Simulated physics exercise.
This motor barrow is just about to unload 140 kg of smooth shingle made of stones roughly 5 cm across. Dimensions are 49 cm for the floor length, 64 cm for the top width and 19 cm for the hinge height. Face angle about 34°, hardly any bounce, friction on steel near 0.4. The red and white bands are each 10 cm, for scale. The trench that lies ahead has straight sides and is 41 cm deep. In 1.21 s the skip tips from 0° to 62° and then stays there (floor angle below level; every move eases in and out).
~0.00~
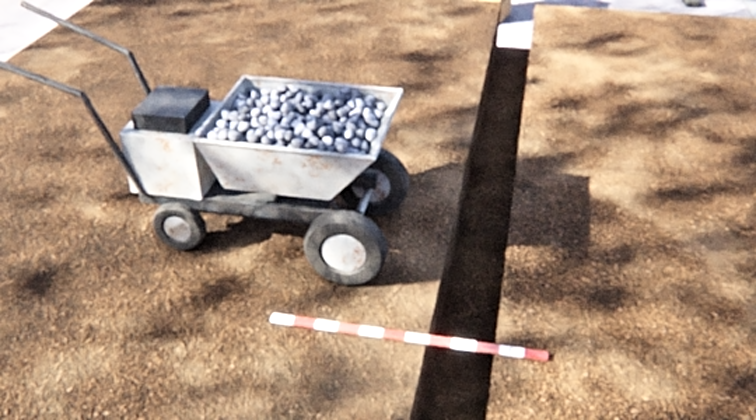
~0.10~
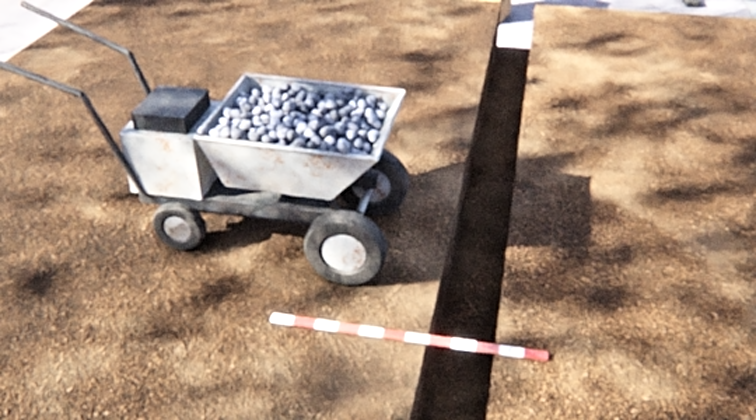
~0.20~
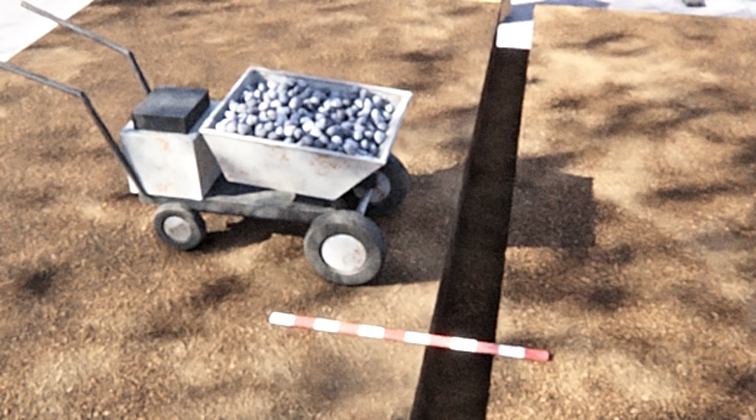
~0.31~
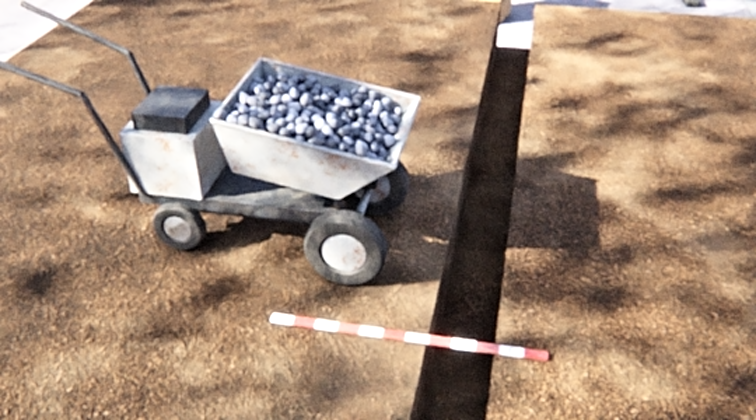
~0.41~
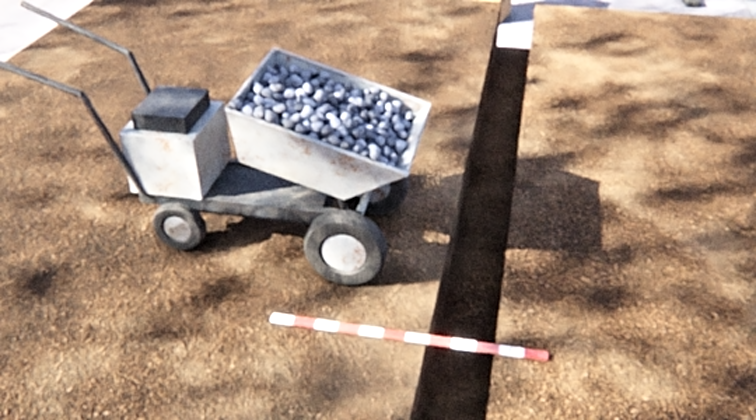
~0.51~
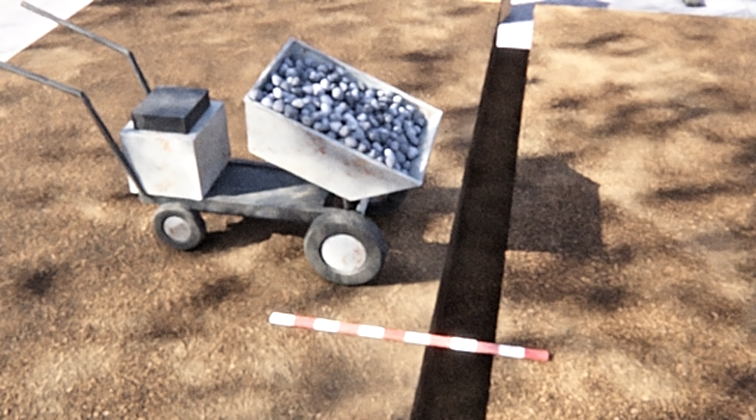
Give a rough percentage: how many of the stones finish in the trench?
55 %.
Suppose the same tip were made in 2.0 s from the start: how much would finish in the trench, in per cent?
Roughly 60 per cent would.
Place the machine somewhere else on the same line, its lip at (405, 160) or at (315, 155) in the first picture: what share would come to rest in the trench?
First spot about 30, second spot about 90 per cent.
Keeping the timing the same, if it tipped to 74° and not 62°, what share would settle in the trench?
Near 45 per cent then.
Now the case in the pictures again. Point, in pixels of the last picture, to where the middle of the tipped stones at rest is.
Roughly at (496, 300).
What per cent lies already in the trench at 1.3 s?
About 15 per cent by then.
After 0.9 s the floor is at 52°; 99 % in the skip; the foremost stones are at (460, 202).
After 1.3 s the floor is at 62°; 64 % in the skip, 17 % in the trench, 20 % past the trench; the foremost stones are at (563, 283).
After 1.7 s the floor is at 62°; 32 % in the skip, 25 % in the trench, 44 % past the trench; the foremost stones are at (674, 287).
After 3.6 s the floor is at 62°; 0 % in the skip, 55 % in the trench, 45 % past the trench; the foremost stones are past the picture's edge.
